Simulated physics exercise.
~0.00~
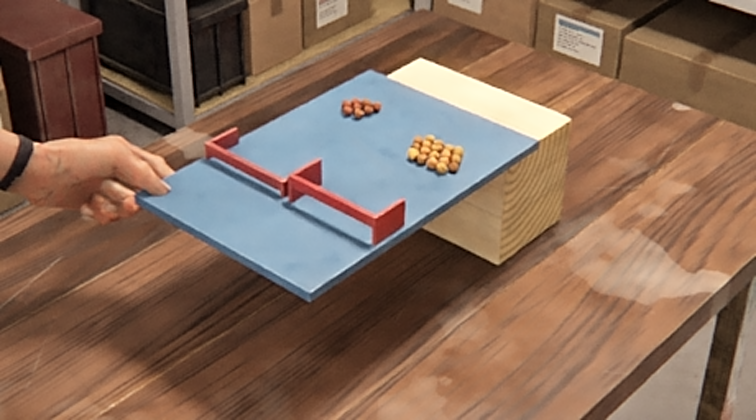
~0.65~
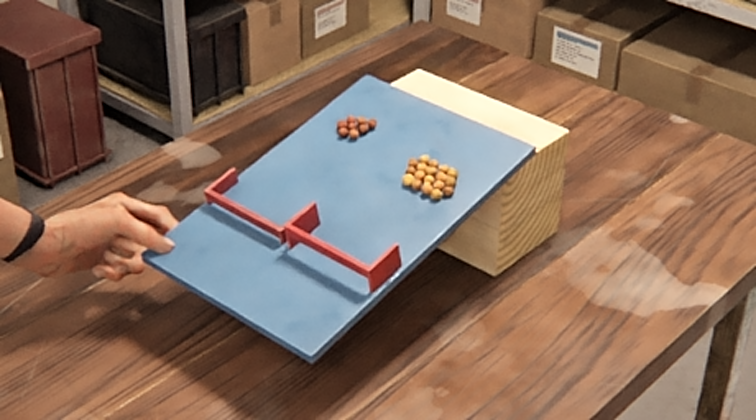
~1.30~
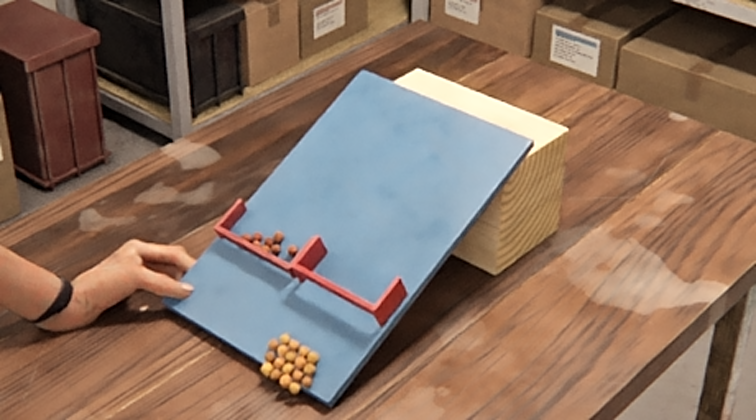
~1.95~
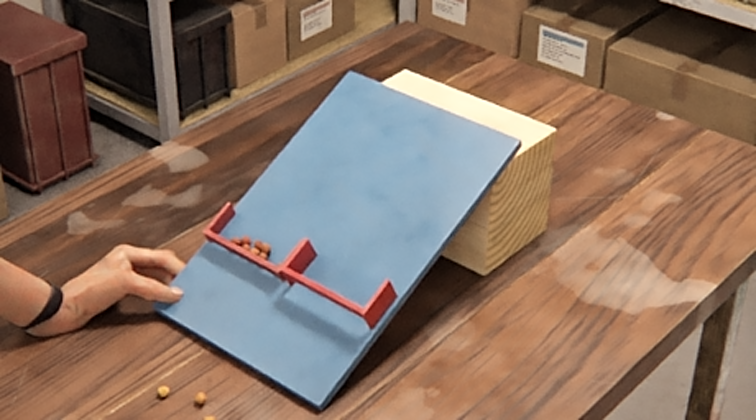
A hand lowered one end of a blue board propped on a wooden block until it became a ramp, and the yellowish balls slid under a red bar and off the bottom, while the smaller reddish-brown bunch stopped against the other red bar.
